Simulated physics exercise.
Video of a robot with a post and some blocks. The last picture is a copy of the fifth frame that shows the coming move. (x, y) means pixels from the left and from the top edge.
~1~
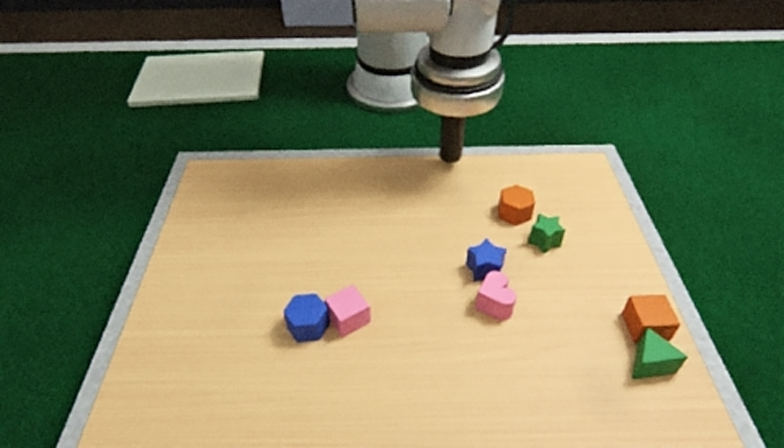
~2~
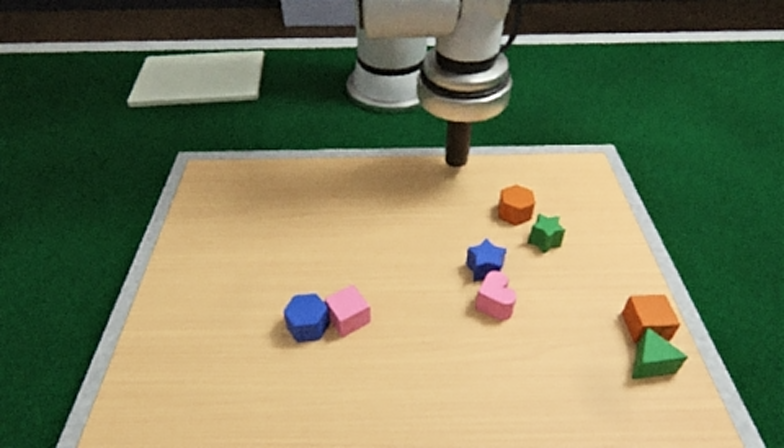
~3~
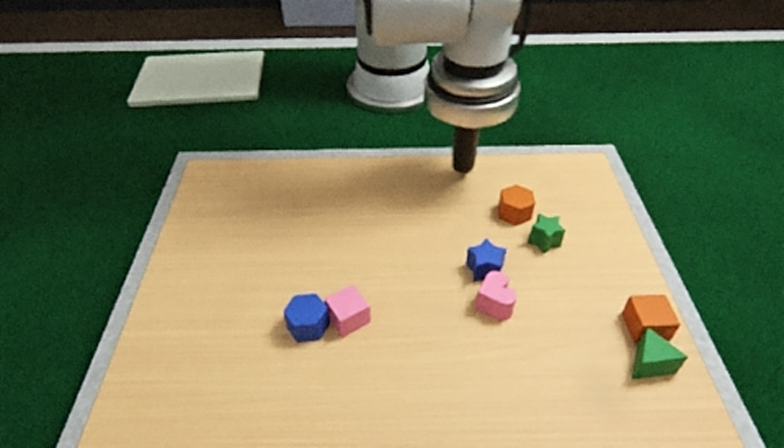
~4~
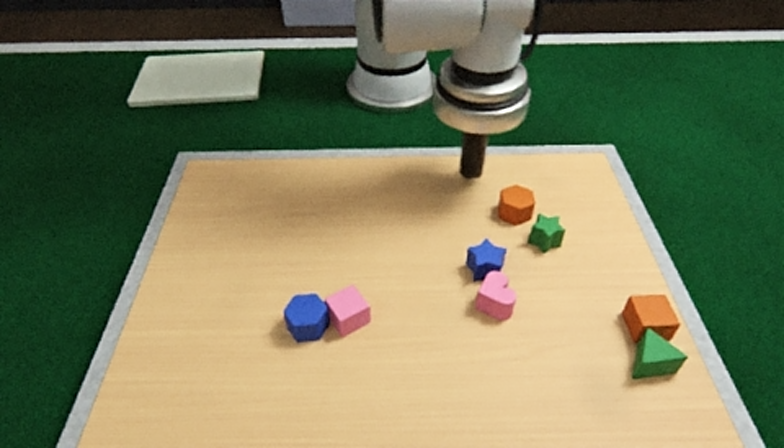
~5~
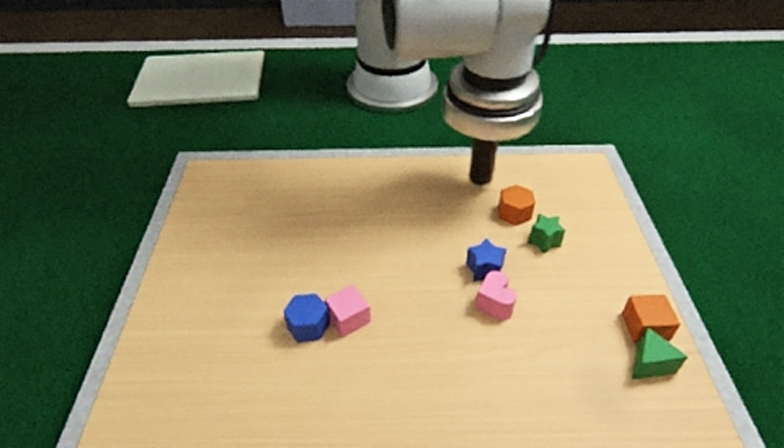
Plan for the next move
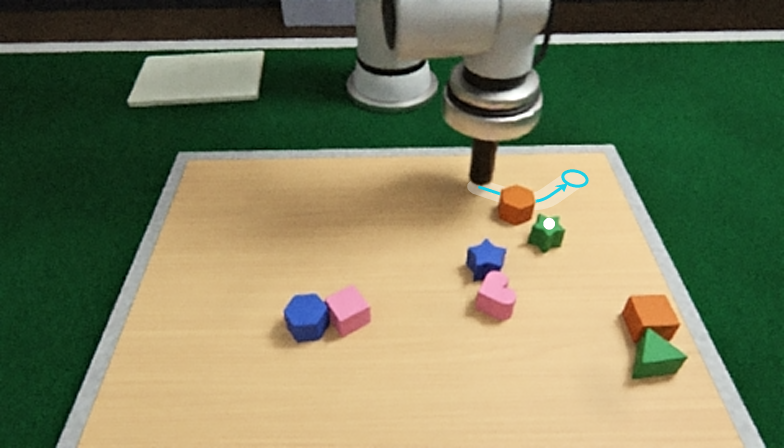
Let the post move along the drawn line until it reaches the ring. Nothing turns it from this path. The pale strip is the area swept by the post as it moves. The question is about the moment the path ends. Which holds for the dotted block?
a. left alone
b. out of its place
Option a.
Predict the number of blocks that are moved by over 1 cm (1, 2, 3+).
Answer: 1.
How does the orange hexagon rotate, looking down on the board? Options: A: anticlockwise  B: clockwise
B: Clockwise.
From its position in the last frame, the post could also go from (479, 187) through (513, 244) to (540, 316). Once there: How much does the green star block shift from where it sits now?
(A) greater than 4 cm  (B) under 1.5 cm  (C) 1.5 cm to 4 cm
B - under 1.5 cm.
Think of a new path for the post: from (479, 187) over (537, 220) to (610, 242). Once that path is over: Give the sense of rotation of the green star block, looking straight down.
It goes clockwise.
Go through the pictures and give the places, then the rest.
Post tip (450, 156); block tops, orange hexagon (518, 196); green star block (549, 224), in the first picture.
Post (456, 161); blocks unchanged, in the second picture.
Post (463, 167); blocks unchanged, in the third picture.
Post (471, 172); blocks unchanged, in the fourth picture.
Post (481, 179); orange hexagon (518, 196); green star block (549, 224), in the fifth picture.
Path on the board, from (479, 187) over (516, 199) and (551, 195) to (575, 178); the dot is on the green star block.
What follows on the original path. One third of the way, post (518, 191); orange hexagon (525, 201), turned 30° clockwise.
Two thirds of the way, post (553, 186); orange hexagon (529, 203), turned 45° clockwise.
At the end, post (577, 170); orange hexagon (529, 203), turned 45° clockwise; green star block in place.
